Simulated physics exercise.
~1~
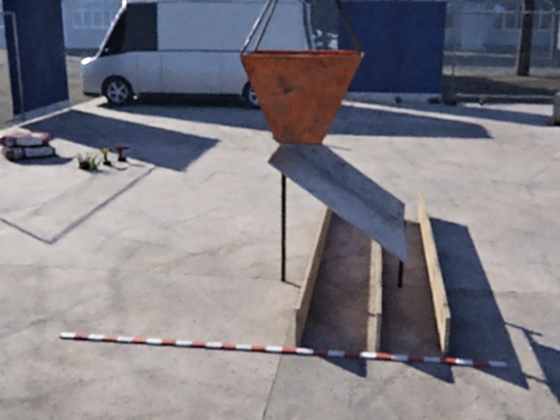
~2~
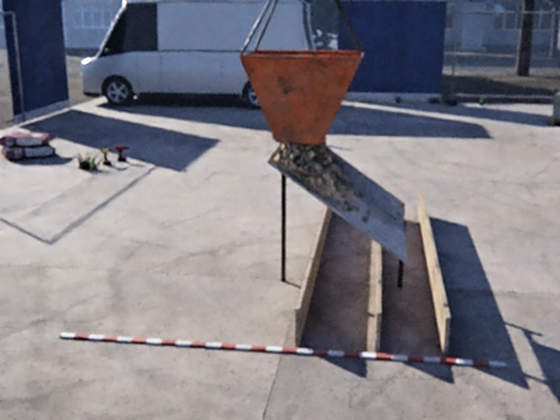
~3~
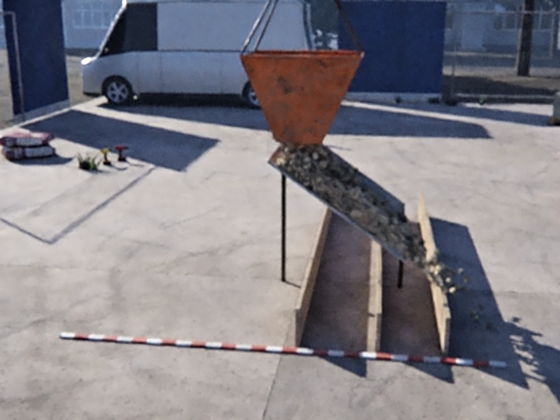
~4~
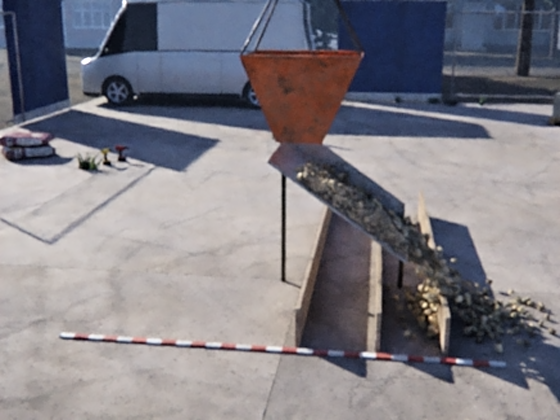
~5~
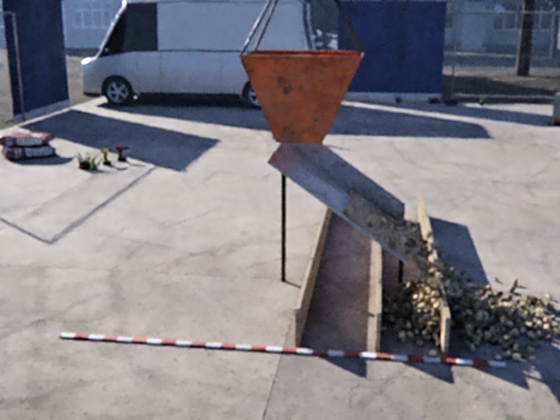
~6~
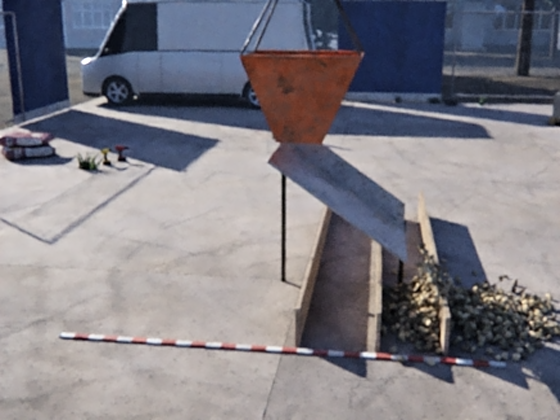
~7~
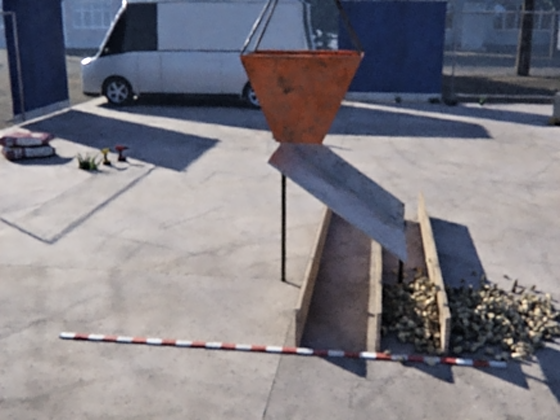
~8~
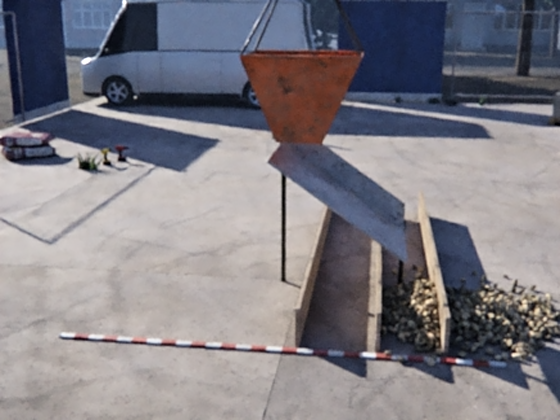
On a sunlit concrete yard, seen from slightly above, a white van stands behind near blue panels, with small items on the ground to the left. An orange skip hangs still over a sloping grey steel chute, with wooden planks marking off two bays below and a red and white striped pole lying in front. Pale stones drop from the skip's bottom and slide down the chute to the right. They pour off its lower end, some flying past the rightmost plank. The chute empties, leaving stones split about evenly between the right bay and the ground beyond it, while the left bay looks empty.
